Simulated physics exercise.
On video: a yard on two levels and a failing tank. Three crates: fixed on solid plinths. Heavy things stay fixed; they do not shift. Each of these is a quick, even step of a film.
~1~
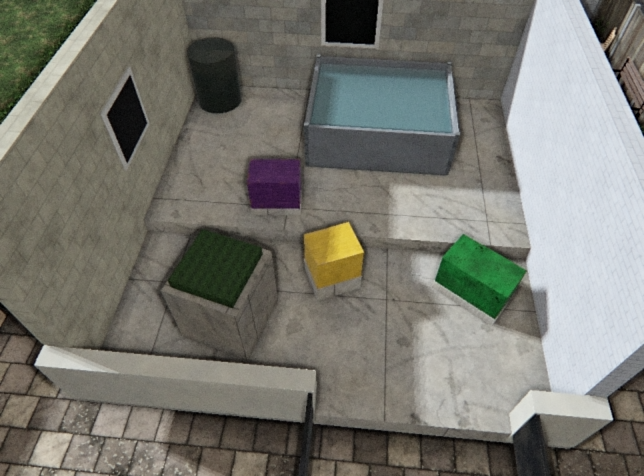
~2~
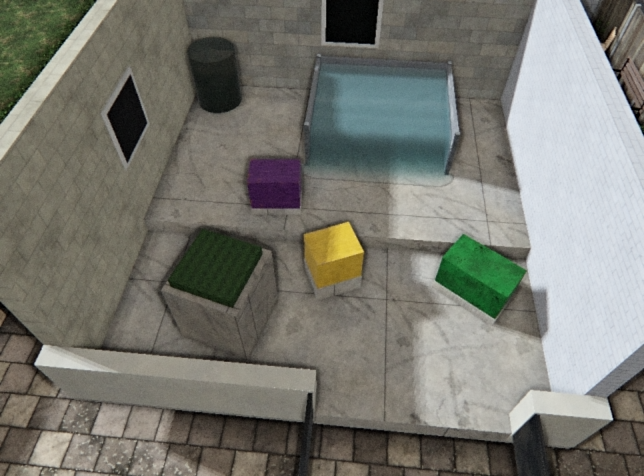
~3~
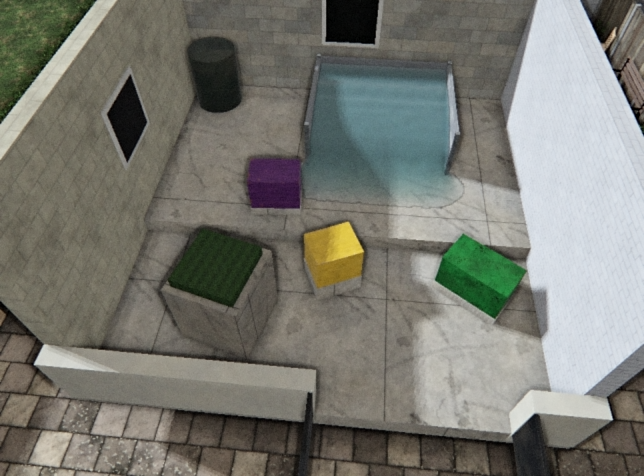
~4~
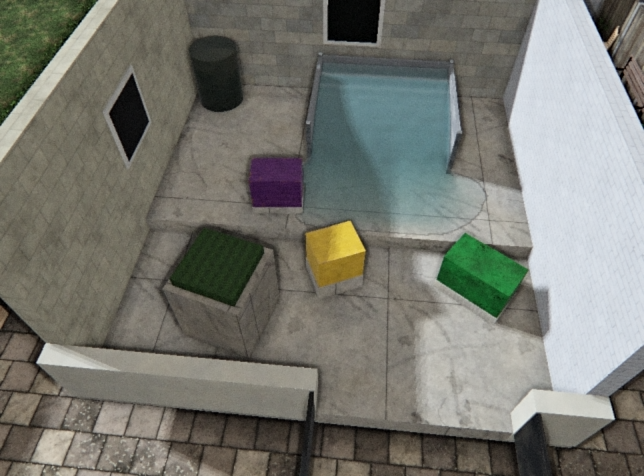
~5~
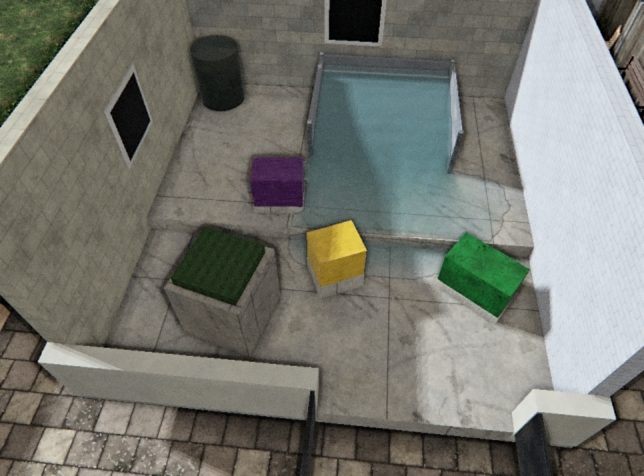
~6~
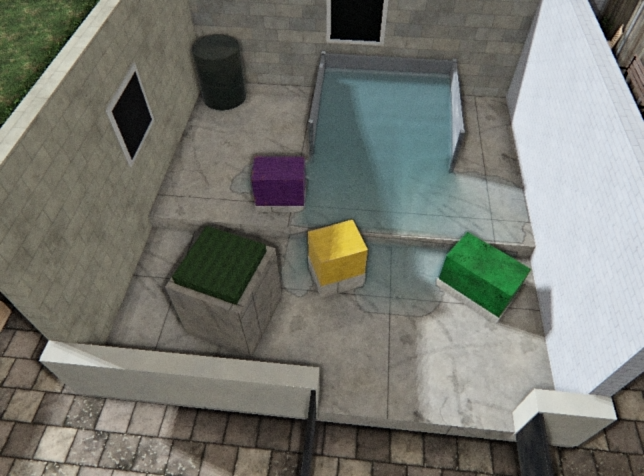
In a walled yard on two levels, an open tank full of water stands behind purple, yellow and green crates. Its front side disappears and water pours out across the upper paving. The water spreads forward over the step and onto the lower level around the yellow crate, while the crates stay still.
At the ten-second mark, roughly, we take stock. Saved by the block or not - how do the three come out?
They come out like this: The green crate wet, the yellow crate wet, the purple crate wet.
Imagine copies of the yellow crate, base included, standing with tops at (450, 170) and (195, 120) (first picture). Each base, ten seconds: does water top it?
Listed order: Flooded / unflooded.
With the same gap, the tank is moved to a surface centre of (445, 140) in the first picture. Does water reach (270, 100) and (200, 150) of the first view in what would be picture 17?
The first spot is not reached, while the second is not reached.
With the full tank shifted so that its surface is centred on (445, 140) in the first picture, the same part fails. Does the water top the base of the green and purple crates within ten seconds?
Green crate: Flooded; purple crate: Untouched.
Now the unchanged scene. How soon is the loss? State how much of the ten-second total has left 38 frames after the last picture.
My estimate is roughly 75 percent.
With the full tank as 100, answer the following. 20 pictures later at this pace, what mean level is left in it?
About 14 %.
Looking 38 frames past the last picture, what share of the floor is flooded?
Estimated share: About 75 %.
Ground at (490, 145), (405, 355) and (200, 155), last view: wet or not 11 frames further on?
In that order: Dry, wet, wet.
A moment on, water covers 50 % of the floor; the green crate water round its plinth, the yellow crate water round its plinth, the purple crate water round its plinth.
Next, water covers 65 % of the floor; the green crate water round its plinth, the yellow crate water round its plinth, the purple crate water round its plinth.
Then, water covers 70 % of the floor; the green crate water round its plinth, the yellow crate water round its plinth, the purple crate water round its plinth.
Later, water covers 75 % of the floor; the green crate water round its plinth, the yellow crate water round its plinth, the purple crate water round its plinth.
In the end, water covers 80 % of the floor; the green crate was topped, the yellow crate was topped, the purple crate was topped.
